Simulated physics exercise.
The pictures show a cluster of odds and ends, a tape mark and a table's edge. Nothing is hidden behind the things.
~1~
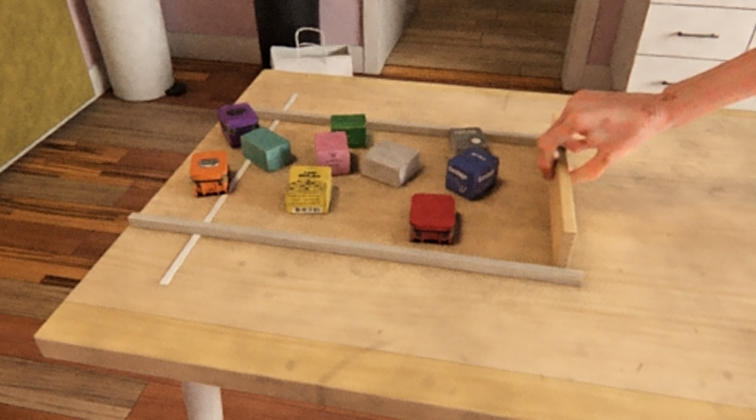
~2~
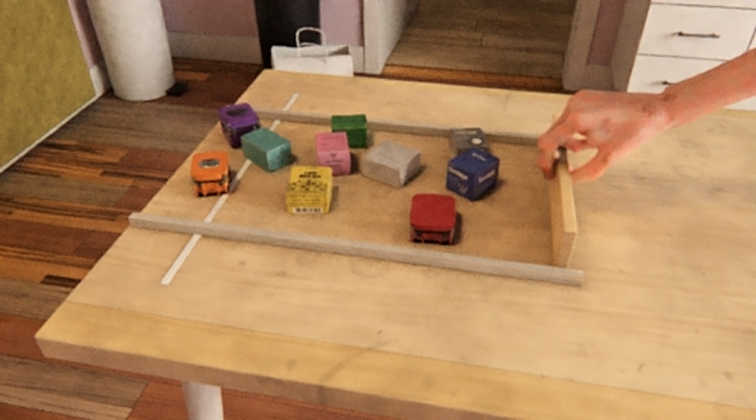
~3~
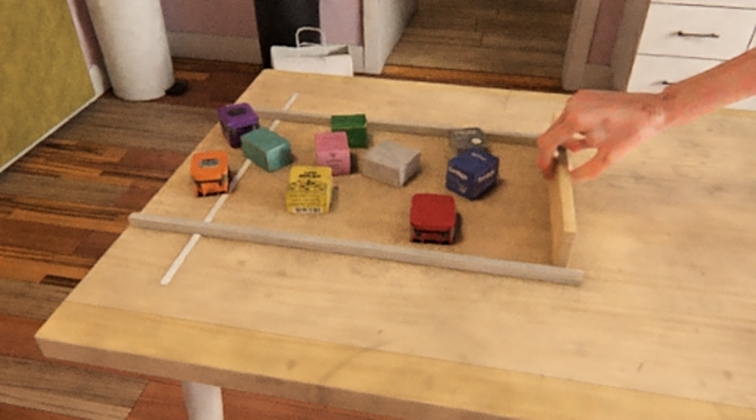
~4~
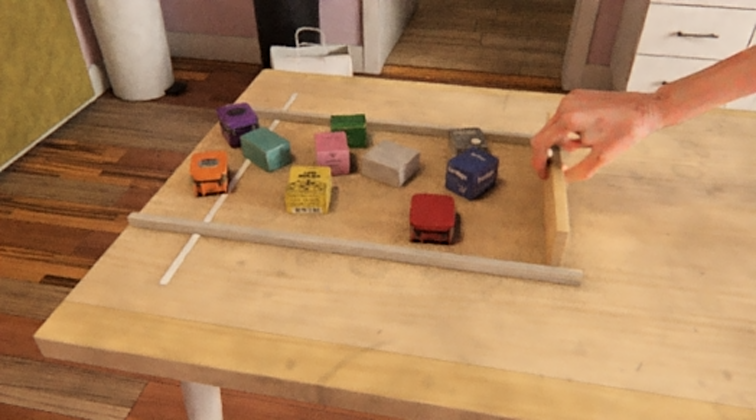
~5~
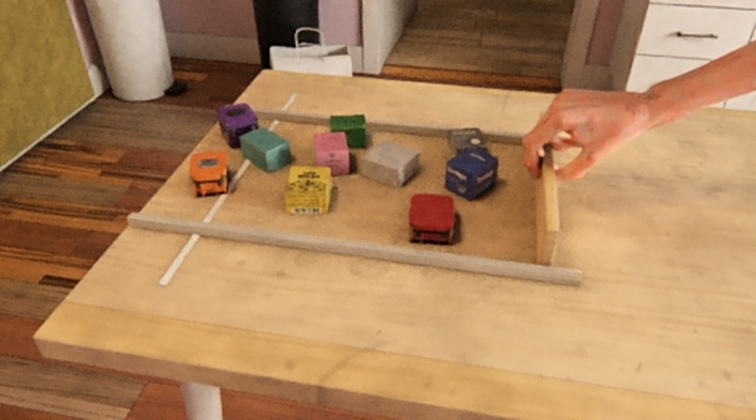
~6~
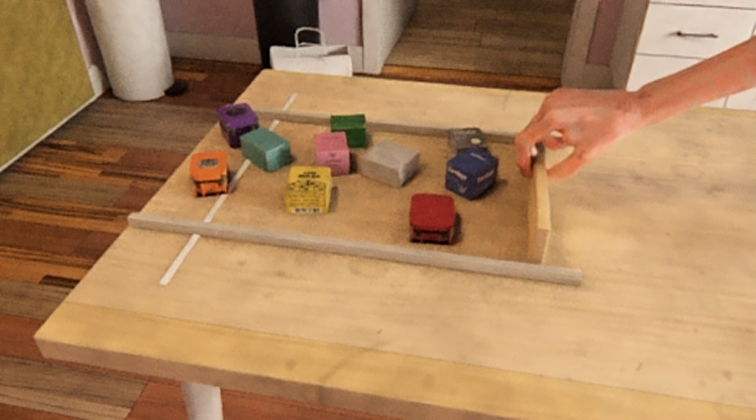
On a wooden table, a hand held a board upright beside a scattered group of colourful little blocks and slid it slightly left between two rails, while the blocks stayed where they were.
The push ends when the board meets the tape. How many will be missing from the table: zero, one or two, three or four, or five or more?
Here the number that fall off is three or four.
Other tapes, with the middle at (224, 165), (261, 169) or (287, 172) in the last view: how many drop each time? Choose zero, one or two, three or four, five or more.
One after another: At least five; three or four; one to two.
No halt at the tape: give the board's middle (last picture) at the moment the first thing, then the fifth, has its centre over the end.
At (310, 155) for the first, at (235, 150) for the fifth.
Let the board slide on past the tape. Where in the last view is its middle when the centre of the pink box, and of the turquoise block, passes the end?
Its middle is around (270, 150) and around (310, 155).
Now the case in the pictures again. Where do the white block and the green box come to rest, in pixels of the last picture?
Near (203, 141) and (224, 116).
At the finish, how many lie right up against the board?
The number is 3.
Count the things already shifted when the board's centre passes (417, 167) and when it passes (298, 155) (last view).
The counts are 5 and 10.
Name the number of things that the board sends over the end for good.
Exactly 4.
Early on, none off yet; purple case at rest near (238, 125); orange case at rest near (210, 174); turquoise block at rest near (266, 149).
A while later, none off yet; purple case at rest near (234, 122); orange case at rest near (206, 175); turquoise block travelled about its own width near (205, 146).
Finally, the number that fall off is three or four; lost, pink box, turquoise block, orange case and purple case.
